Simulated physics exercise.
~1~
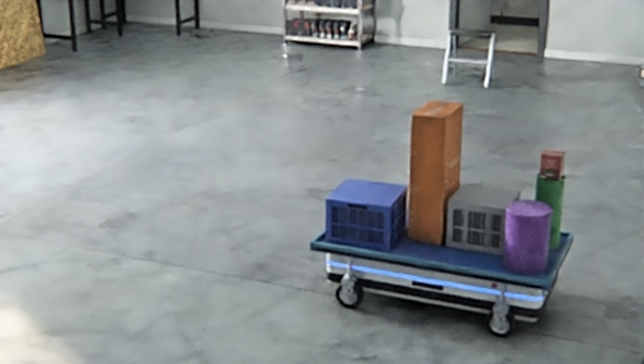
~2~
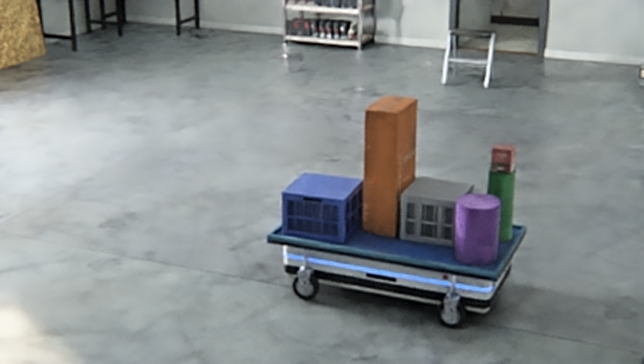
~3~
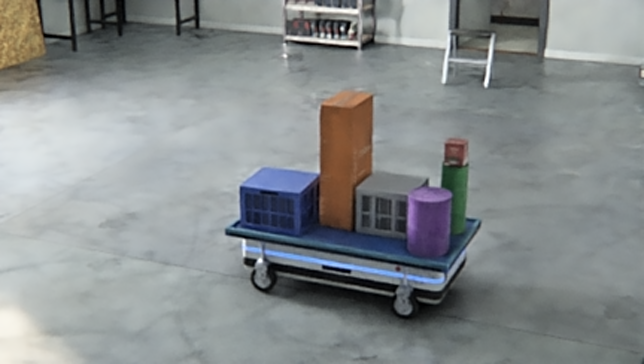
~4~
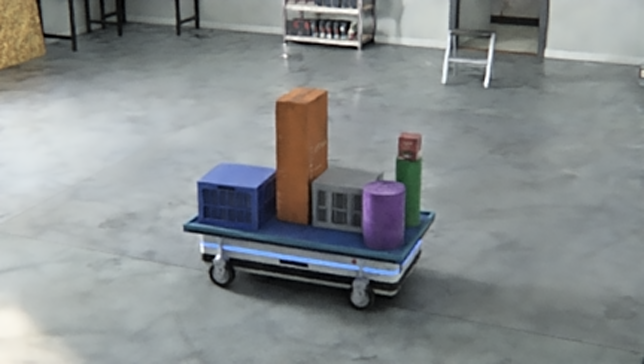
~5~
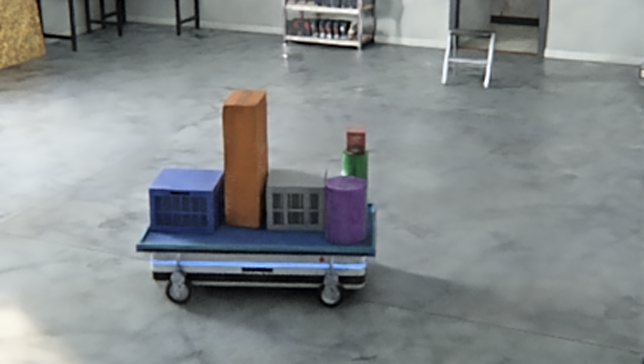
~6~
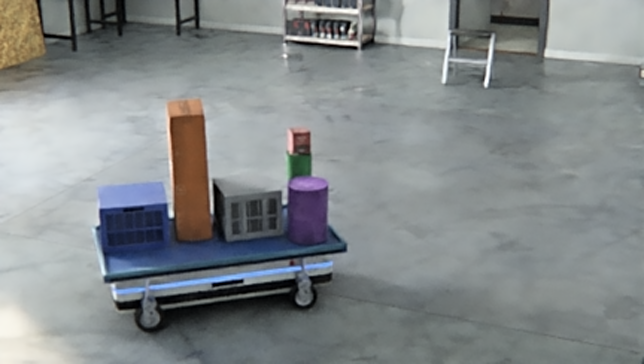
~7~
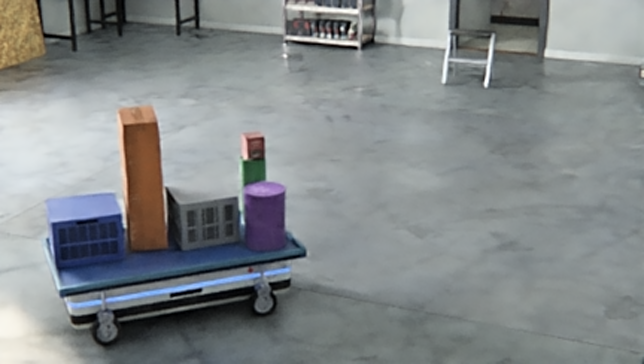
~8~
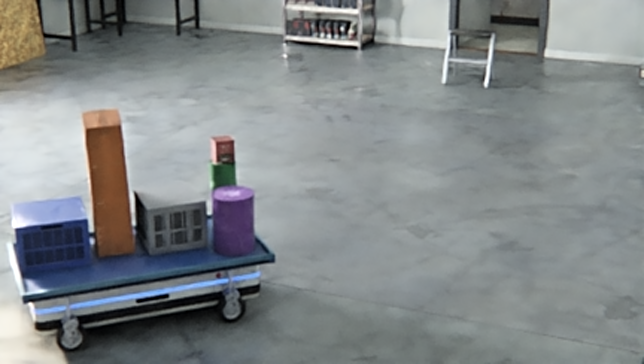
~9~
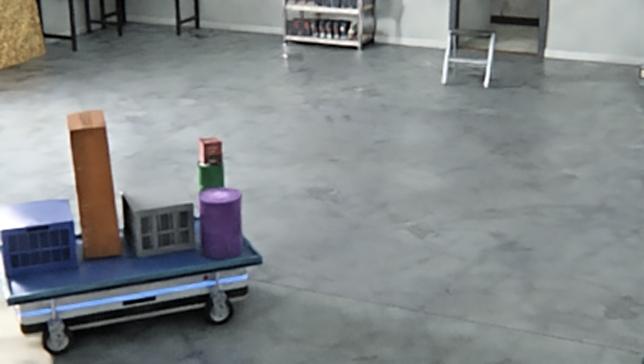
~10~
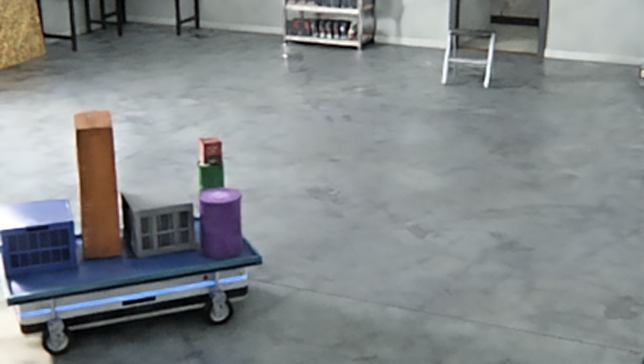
A loaded cart rolls left across the gray floor, turns gradually, and stops with everything upright.
